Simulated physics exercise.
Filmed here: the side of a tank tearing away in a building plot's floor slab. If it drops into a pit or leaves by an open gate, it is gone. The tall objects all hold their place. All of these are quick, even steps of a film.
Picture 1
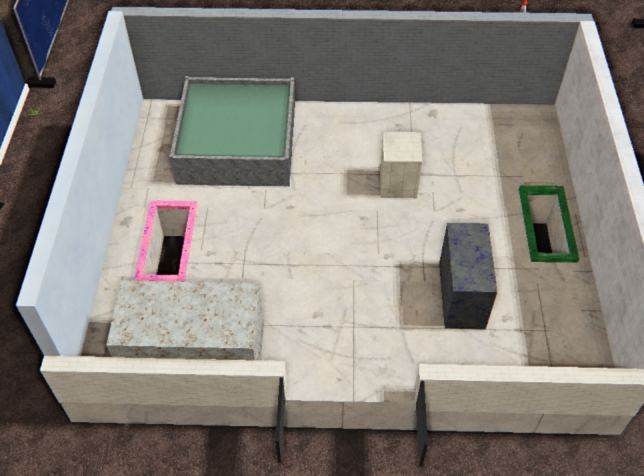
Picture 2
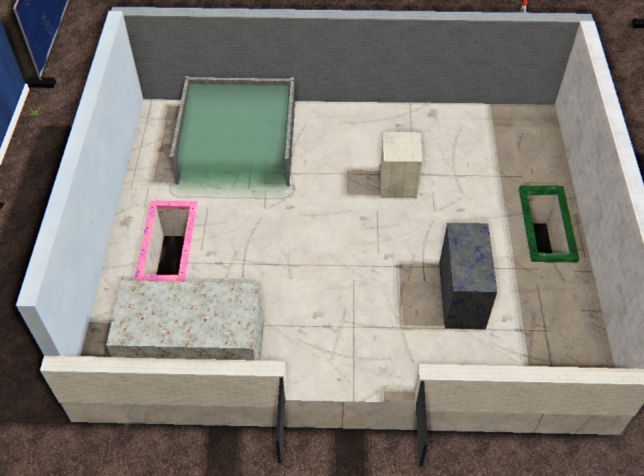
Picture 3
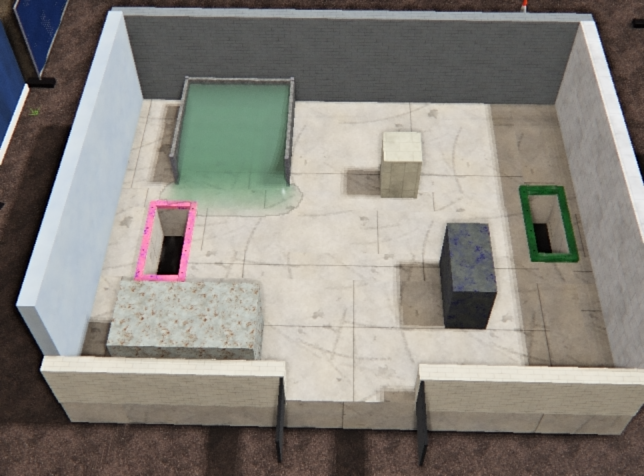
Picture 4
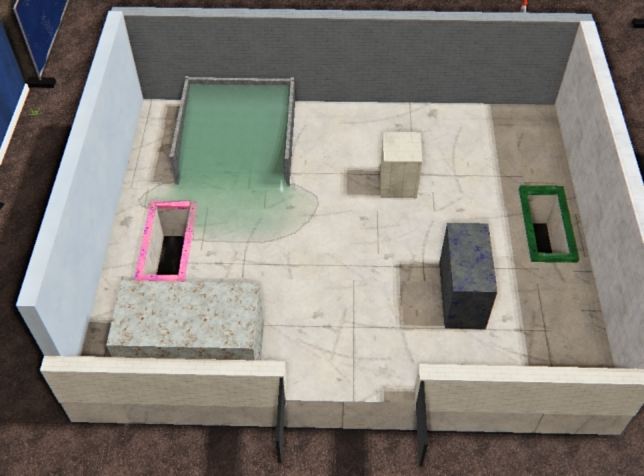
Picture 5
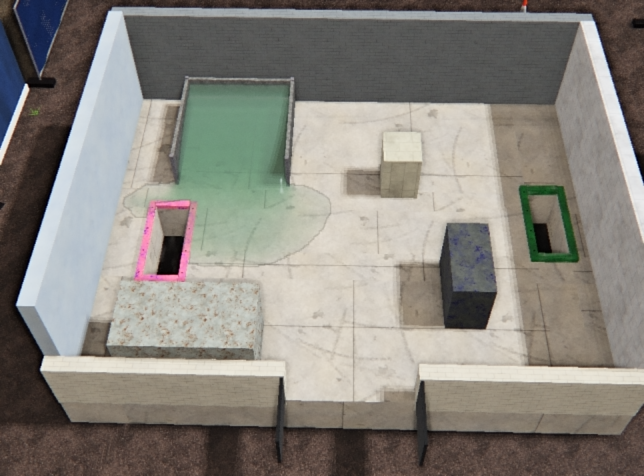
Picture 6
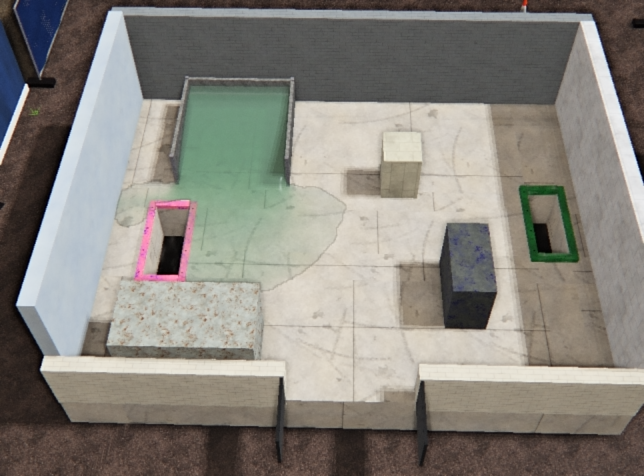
A walled plot's water tank loses its front side, and greenish water spreads across the floor.
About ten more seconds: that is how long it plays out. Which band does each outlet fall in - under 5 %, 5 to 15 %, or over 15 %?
One by one: The gate swallows beyond fifteen per cent. The pink pit swallows beyond fifteen per cent. The green pit swallows below five per cent.
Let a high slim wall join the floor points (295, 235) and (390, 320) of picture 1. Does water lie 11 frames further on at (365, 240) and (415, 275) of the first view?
Swamped, then swamped.
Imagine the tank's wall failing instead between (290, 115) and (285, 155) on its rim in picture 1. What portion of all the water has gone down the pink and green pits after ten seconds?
Pink 0 %, green 2 %.
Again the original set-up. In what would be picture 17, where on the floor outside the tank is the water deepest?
I would choose the pixel (205, 312).
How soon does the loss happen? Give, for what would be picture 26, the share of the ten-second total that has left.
I get 65 percent.
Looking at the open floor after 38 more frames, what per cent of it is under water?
Near 60 in a hundred.
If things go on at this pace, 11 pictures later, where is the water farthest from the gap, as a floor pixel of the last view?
Point: (387, 387) in the last picture's pixels.
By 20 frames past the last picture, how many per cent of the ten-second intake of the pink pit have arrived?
Around 80 percent.
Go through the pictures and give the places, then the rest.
The first frame shows the water tank at (235, 120) is whole and still.
In the second frame, the front is at (292, 187), out from the gap at (232, 176).
In the third frame, the front is at (163, 200), out from the gap at (232, 177).
In the fourth frame, the front is at (146, 203), out from the gap at (232, 177).
In the fifth frame, the front is at (129, 205), out from the gap at (232, 178).
In the sixth frame, water pours out at (232, 178) and has run to a hidden place.
A moment on, water covers 25 % of the floor; the gate 0 %, the pink pit 7 %, the green pit 0 %.
Next, water covers 35 % of the floor; the gate 1 %, the pink pit 13 %, the green pit 0 %.
Then, water covers 45 % of the floor; the gate 9 %, the pink pit 18 %, the green pit 0 %.
Later, water covers 60 % of the floor; the gate 14 %, the pink pit 21 %, the green pit 0 %.
In the end, water covers 80 % of the floor; the gate 19 %, the pink pit 22 %, the green pit 0 %.
